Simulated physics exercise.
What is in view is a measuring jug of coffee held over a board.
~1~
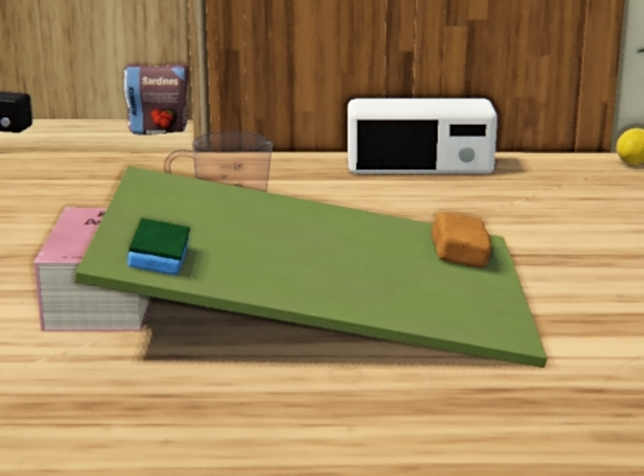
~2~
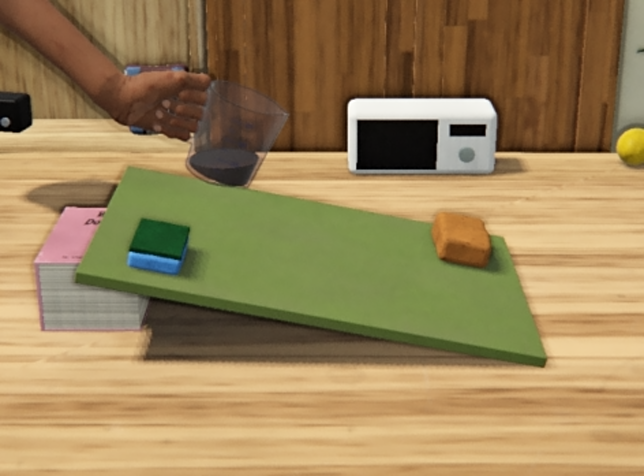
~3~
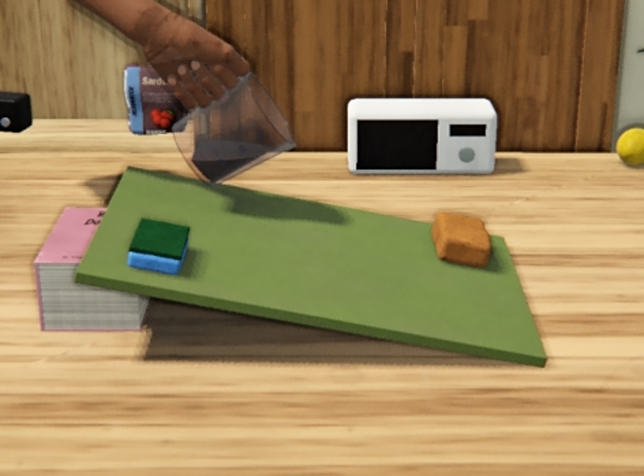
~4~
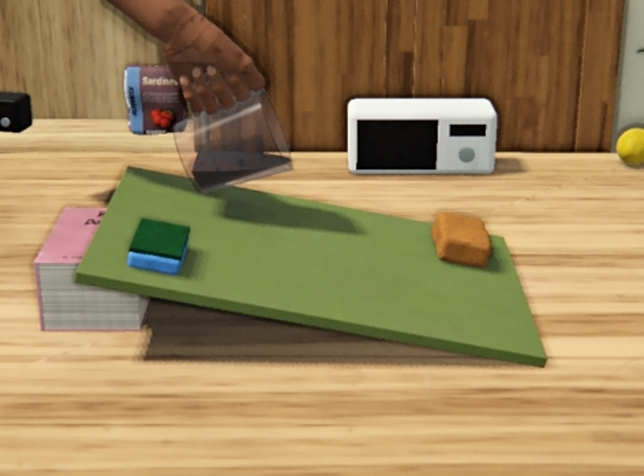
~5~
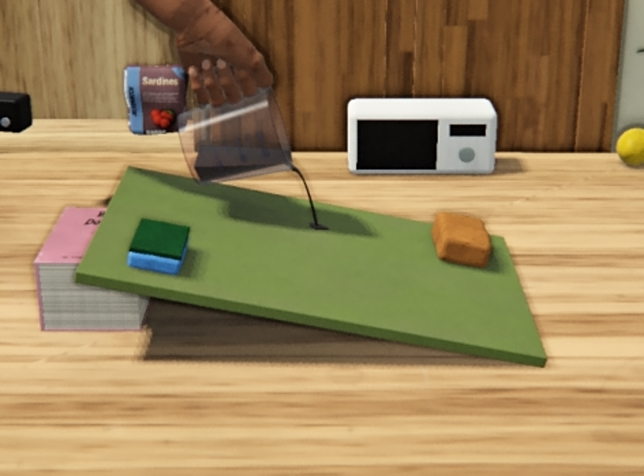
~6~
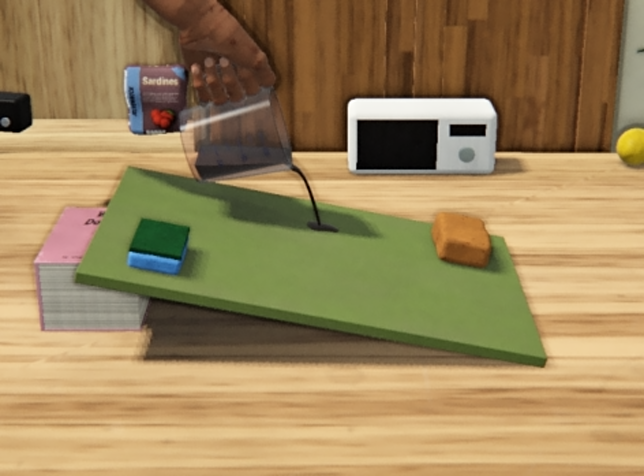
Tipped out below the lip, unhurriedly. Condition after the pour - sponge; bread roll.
Sponge: Dry, bread roll: Wet.
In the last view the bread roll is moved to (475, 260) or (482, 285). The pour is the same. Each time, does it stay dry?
Case 1 - it is touched; case 2 - it is not touched.
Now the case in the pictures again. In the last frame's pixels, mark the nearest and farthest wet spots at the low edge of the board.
Near limit (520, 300), far limit (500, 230).
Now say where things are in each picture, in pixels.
The first picture shows the board slopes down to the right; measuring jug (230, 179) nearly empty; sponge (160, 247); bread roll (462, 240).
The second picture shows measuring jug (232, 134) tipped 20° with all of its load; sponge (160, 247).
The third picture shows measuring jug (234, 131) tipped 55° with all of its load; bread roll (462, 240).
The fourth picture shows the board slopes down to the right; measuring jug (234, 142) tipped 70° with all of its load; sponge (160, 247).
The fifth picture shows the first of it lands; measuring jug (237, 137) tipped 75° with all of its load; bread roll (462, 240).
The sixth picture shows the first of it lands; measuring jug (238, 135) tipped 75° with nearly all of its load; sponge (160, 247); bread roll (462, 240).
Soon after, it runs down to the right; the sponge is dry; the bread roll is wet.
Later, it runs down to the right and off the end; the sponge is dry; the bread roll is wet.
In the end, it runs down to the right and off the end; the sponge is dry; the bread roll is wet.
